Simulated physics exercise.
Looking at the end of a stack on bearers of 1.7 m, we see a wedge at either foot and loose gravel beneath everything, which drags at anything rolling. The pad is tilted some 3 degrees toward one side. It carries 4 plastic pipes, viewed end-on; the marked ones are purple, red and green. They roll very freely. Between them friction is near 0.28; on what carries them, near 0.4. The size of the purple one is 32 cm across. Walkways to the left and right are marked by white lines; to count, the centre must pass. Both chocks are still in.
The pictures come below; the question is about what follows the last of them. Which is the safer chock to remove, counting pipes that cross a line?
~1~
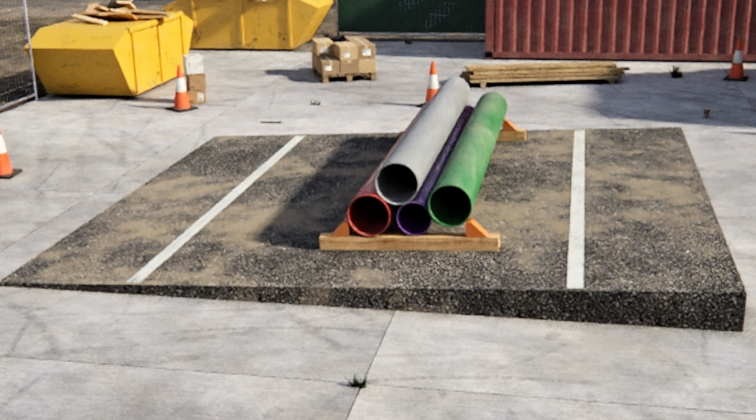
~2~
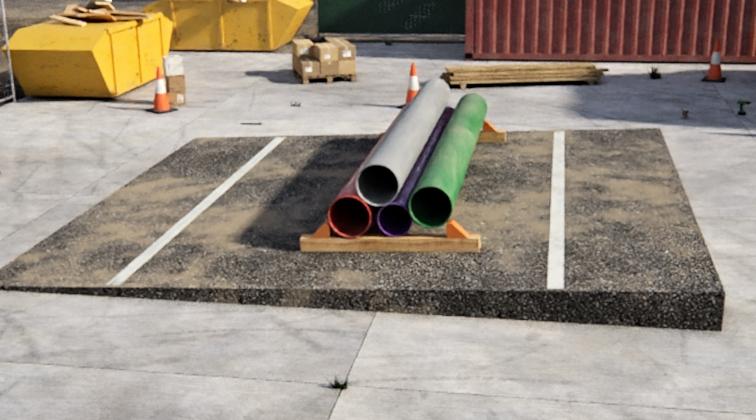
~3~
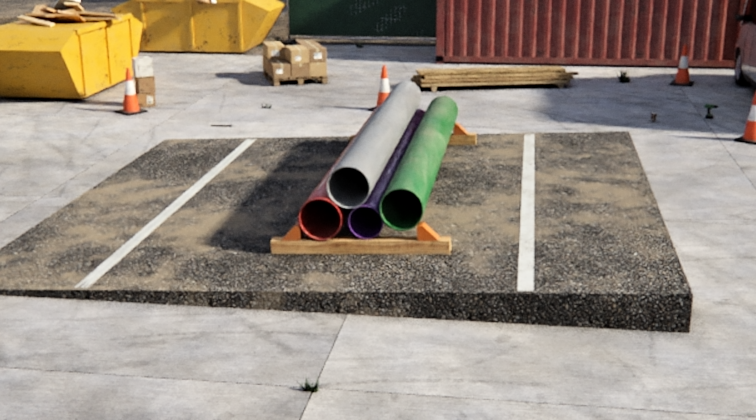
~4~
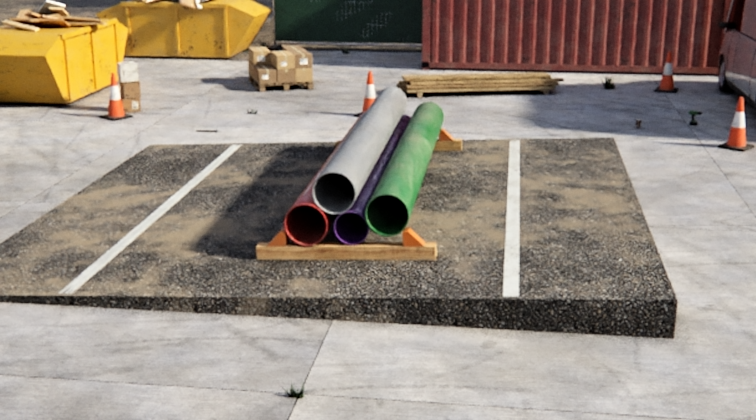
The right-positioned chock is the one to pull: 0 against 4.
With the left chock gone, after 2.9 s, purple is on the bearers, 10 cm from the bearers' left end, rolling left; red is past the left line; green is on the bearers, 50 cm from the bearers' left end, rolling left; 1 of 4 has crossed.
With the left chock gone, finally, purple is past the left line; red is past the left line; green is past the left line; 4 of 4 have crossed.
With the right chock gone, after 0.7 s, purple is on the bearers, 75 cm from the bearers' right end; red is on the bearers, 50 cm from the bearers' left end; green is on the bearers, 40 cm from the bearers' right end; 0 of 4 have crossed.
With the right chock gone, finally, purple is on the bearers, 75 cm from the bearers' right end; red is on the bearers, 50 cm from the bearers' left end; green is on the bearers, 40 cm from the bearers' right end; 0 of 4 have crossed.
